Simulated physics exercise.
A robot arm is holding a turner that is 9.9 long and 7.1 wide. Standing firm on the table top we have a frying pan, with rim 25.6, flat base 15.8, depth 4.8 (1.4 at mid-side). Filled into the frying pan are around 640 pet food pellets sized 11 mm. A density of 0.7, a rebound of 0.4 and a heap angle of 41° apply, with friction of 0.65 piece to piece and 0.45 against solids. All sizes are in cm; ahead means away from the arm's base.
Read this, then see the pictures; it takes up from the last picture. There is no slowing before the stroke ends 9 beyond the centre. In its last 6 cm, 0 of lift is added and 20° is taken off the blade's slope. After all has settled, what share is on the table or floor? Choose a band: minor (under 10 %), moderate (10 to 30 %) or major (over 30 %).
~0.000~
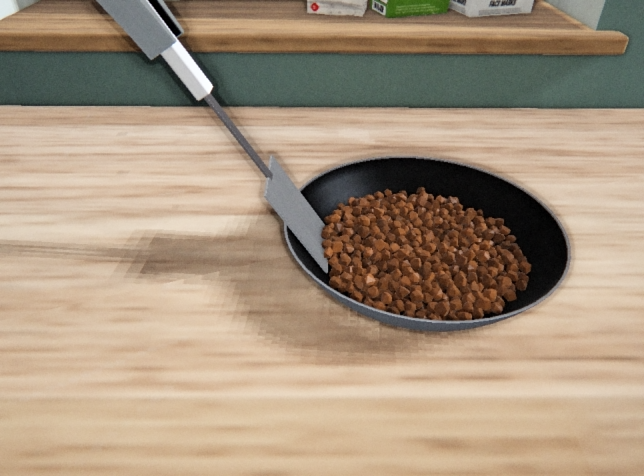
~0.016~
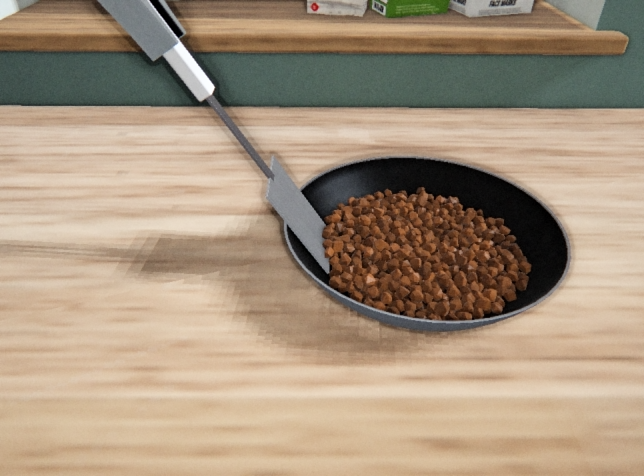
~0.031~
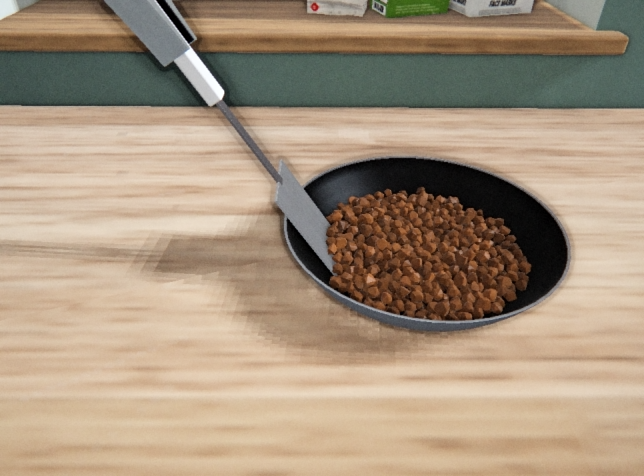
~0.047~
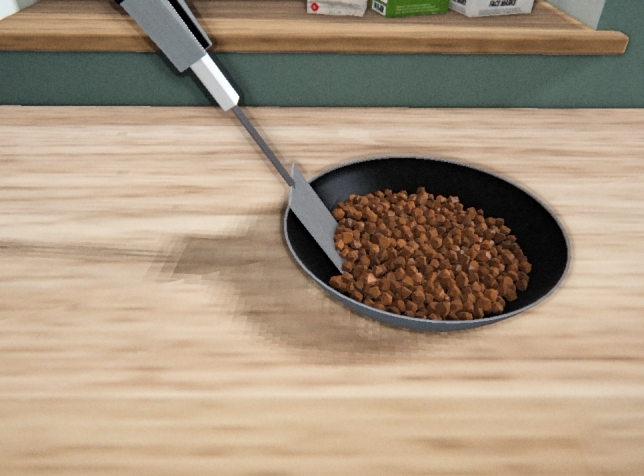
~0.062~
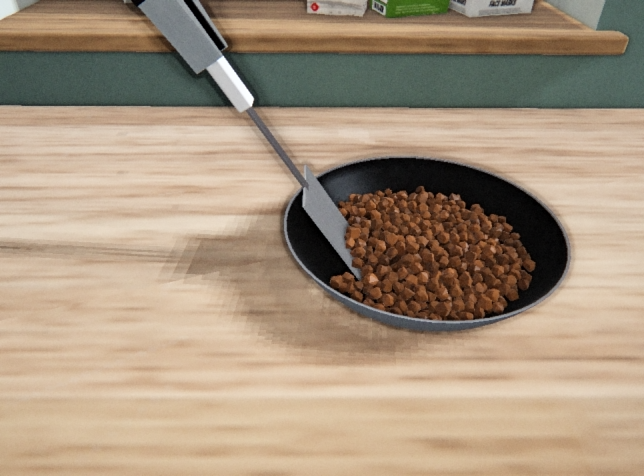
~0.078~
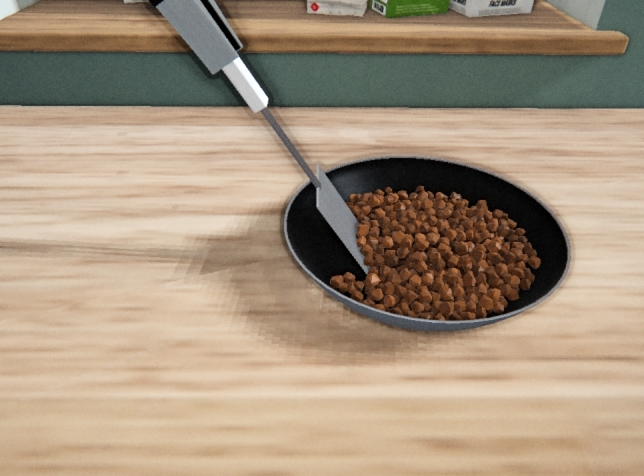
Moderate.
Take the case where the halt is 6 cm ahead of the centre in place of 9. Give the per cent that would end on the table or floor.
That would give close to 0 per cent.
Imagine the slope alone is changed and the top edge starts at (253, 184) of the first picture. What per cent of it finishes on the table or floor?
About 10%.
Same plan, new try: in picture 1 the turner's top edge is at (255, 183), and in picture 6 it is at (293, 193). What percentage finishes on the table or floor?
Off the vessel, on the table or floor: Some 10 percent.
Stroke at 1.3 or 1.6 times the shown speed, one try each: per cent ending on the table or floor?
Roughly 20 per cent on the first try and 25 per cent on the second.
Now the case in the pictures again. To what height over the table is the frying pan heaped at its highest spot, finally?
Some 7.0 cm above the table.
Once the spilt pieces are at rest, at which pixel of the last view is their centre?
The centre sits at roughly (592, 257).
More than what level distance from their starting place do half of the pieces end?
Level distance of roughly 5 cm.
After 0.14 s, sloping 58°, highest piece 6 above the table; 644 in the frying pan.
After 0.21 s, sloping 51°, highest piece 6 above the table; 644 in the frying pan.
After 0.44 s, sloping 38°, highest piece 7 above the table; 546 in the frying pan, 93 on the table or floor, 5 on the blade or in flight.
After 1.49 s, sloping 38°, highest piece 7 above the table; 545 in the frying pan, 99 on the table or floor.
At rest, 545 in the frying pan, 99 on the table or floor. That is 15 % on the table or floor.
